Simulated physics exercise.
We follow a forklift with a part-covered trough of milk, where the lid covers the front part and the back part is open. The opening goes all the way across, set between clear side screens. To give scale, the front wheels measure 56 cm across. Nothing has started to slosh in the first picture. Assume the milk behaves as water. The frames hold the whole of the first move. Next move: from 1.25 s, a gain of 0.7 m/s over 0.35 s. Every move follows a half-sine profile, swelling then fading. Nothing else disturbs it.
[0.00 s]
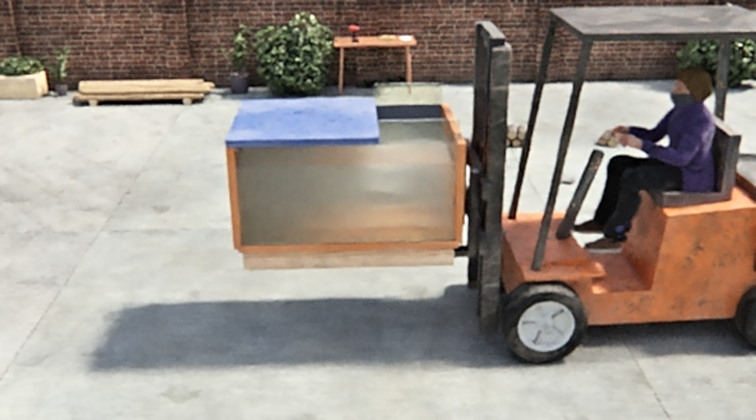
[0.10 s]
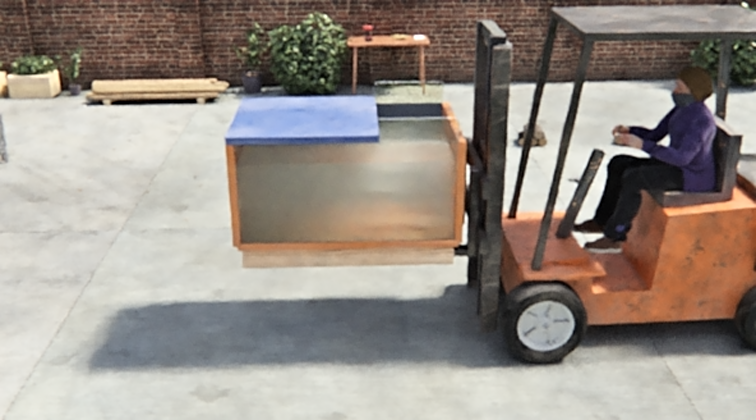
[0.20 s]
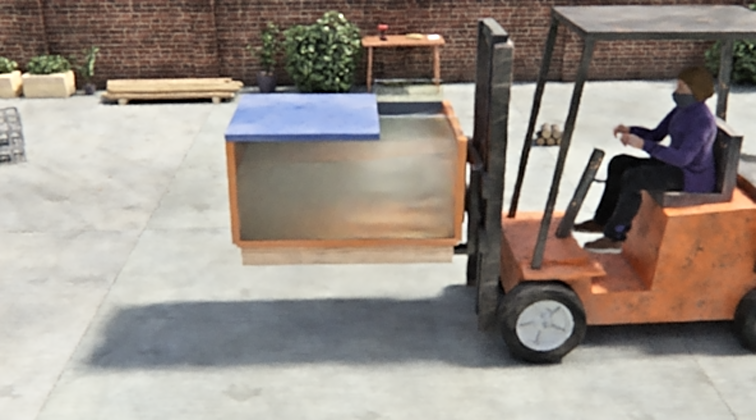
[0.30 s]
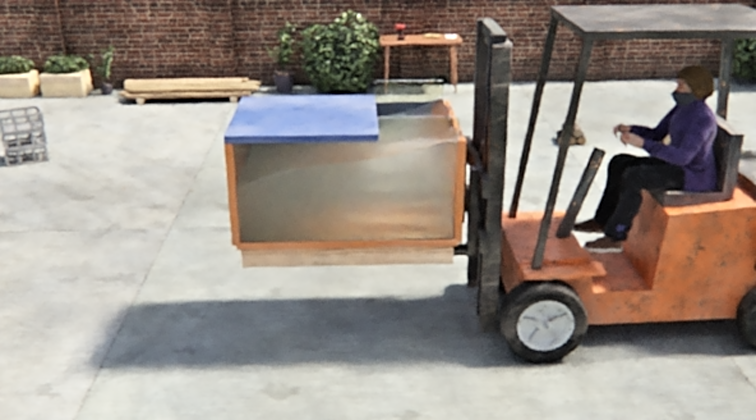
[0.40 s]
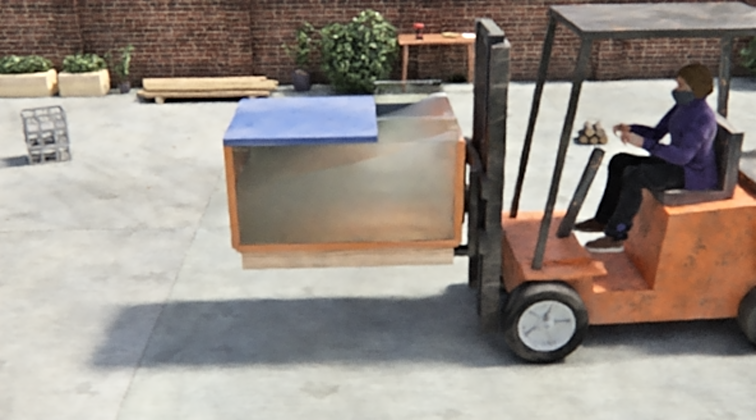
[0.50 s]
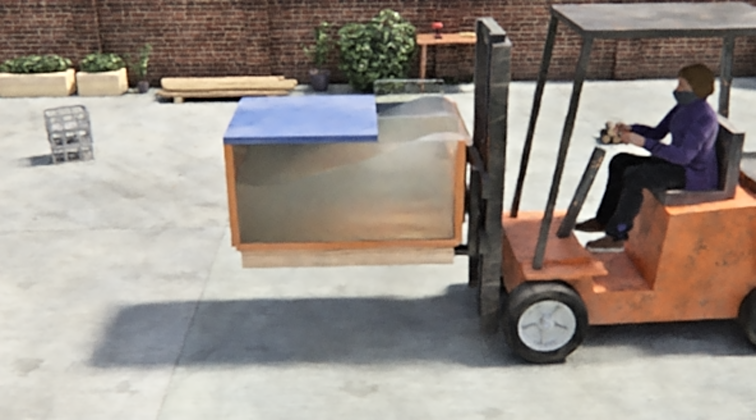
We see a driver in purple on an orange forklift carrying a clear-sided trough of cloudy liquid, partly covered by a blue lid, leftward across a paved yard, as the liquid rises toward the open right end.
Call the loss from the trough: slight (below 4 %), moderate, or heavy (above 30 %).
Moderate.
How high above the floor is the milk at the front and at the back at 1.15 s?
Front 62 cm, back 40 cm.
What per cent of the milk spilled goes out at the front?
Fraction of spill: Roughly 0%.
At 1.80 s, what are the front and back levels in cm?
Level: ~ 36 cm in front; 68 cm behind.
After 1.15 s the surface stands 41 cm at the back and 62 cm at the front; 1 per cent has gone, over the back.
After 1.80 s the surface stands 67 cm at the back and 35 cm at the front; 6 per cent has gone, over the back.
After 2.40 s the surface stands 37 cm at the back and 59 cm at the front; 6 per cent has gone, over the back.
After 4.49 s 7 per cent has gone, over the back, 46 of 632 litres.
